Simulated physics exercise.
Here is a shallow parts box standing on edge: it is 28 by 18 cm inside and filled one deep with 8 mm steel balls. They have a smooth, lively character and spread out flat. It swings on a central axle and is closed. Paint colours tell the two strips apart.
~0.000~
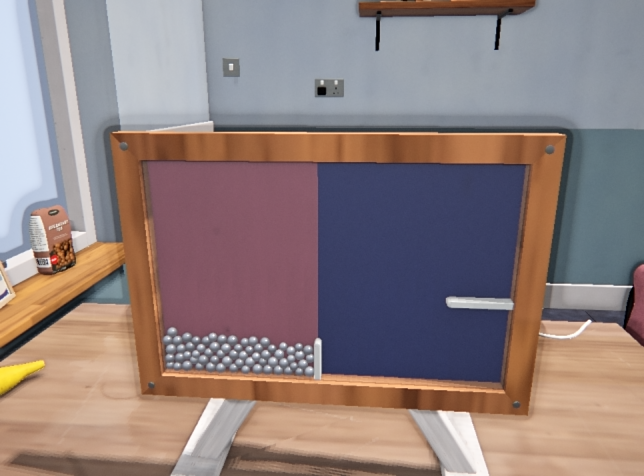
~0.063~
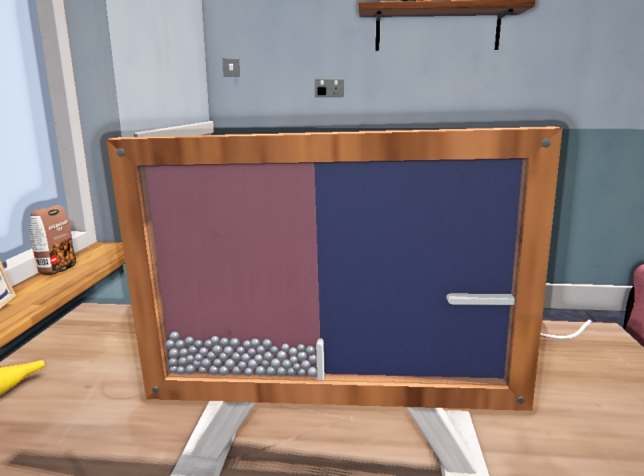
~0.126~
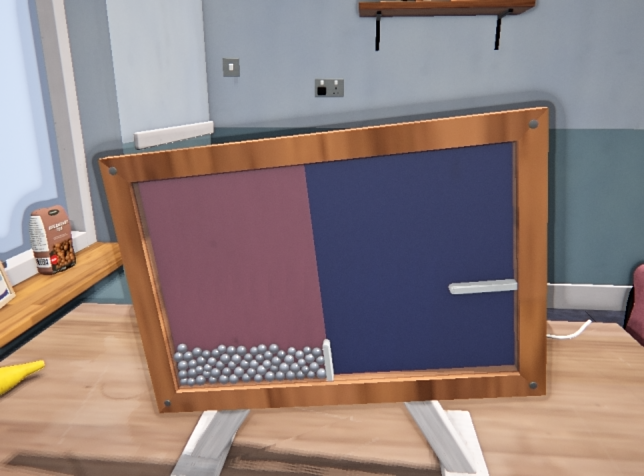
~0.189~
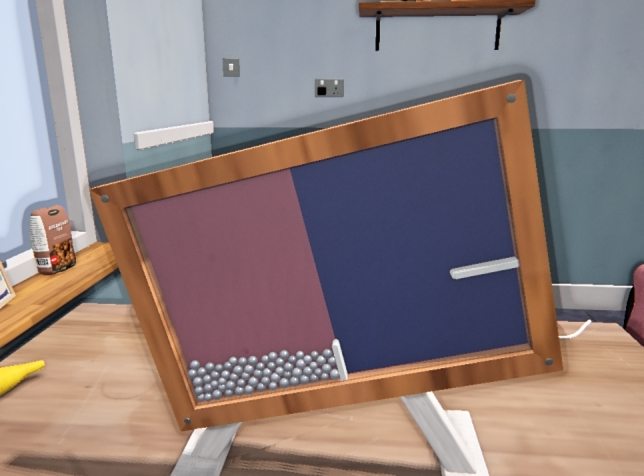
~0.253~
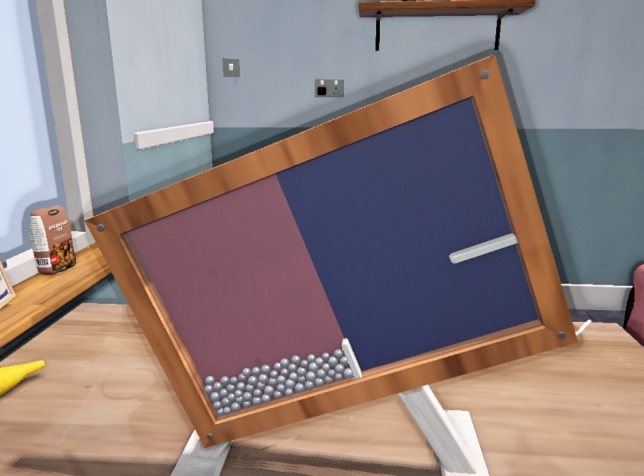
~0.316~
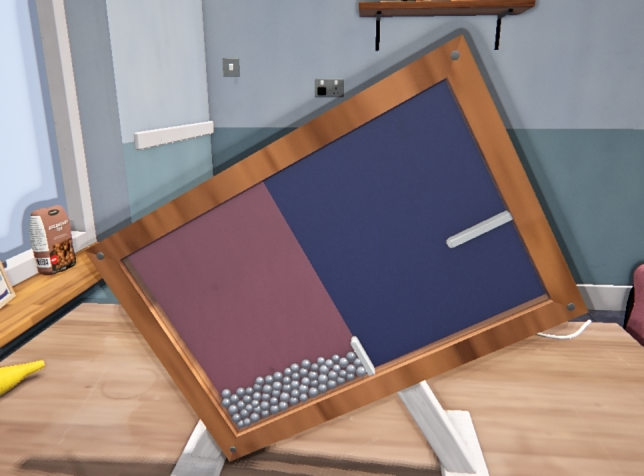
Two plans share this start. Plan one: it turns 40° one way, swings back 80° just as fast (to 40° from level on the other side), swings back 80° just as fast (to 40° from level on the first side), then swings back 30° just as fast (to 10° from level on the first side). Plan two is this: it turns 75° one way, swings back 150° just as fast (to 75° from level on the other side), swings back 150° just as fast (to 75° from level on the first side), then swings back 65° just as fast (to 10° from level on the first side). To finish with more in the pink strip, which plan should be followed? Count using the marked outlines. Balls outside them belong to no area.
The former.
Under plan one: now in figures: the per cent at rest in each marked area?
At the end the pink strip has 90 percent and the blue strip has 10 percent.
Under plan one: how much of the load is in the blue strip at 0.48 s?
About 0 percent.
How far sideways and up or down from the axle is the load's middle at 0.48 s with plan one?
Offset approx. 2 cm left, 11 cm below.
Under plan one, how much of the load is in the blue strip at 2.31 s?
Share: About 10 percent.
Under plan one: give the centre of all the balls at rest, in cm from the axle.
Offset approx. 6 cm left, 9 cm below.
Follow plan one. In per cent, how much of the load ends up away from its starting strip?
Around 10 percent.
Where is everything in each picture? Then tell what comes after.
Level; about 60 balls; balls' middle (236, 355); highest (172, 332); pink (237, 271), blue (414, 277), in the first frame.
Turned 2° anticlockwise; balls' middle (239, 358); highest (175, 336), in the second frame.
Turned 7° anticlockwise; balls' middle (247, 365); highest (307, 351); wall ends (326, 345), (453, 289), in the third frame.
Turned 14° anticlockwise; balls' middle (260, 374); highest (327, 354), in the fourth frame.
Turned 22° anticlockwise; balls' middle (275, 382); highest (338, 354), in the fifth frame.
Turned 29° anticlockwise; balls' middle (289, 388); highest (351, 357); pink (250, 313), blue (405, 237), in the sixth frame.
Plan one. At 0.48 s, it stands 40° anticlockwise; the balls' middle is 2 cm left of and 11 cm below the centre; pink 100 %.
After 2.31 s, it stands 25° anticlockwise; the balls' middle is 3 cm left of and 10 cm below the centre; pink 90 %, blue 10 %.
After 2.51 s, it stands 10° anticlockwise; the balls' middle is 6 cm left of and 9 cm below the centre; pink 90 %, blue 10 %.
At rest by 3.0 s, it stands 10° anticlockwise; pink 90 %, blue 10 %.
Plan two would end with pink 70 %, blue 30 %.
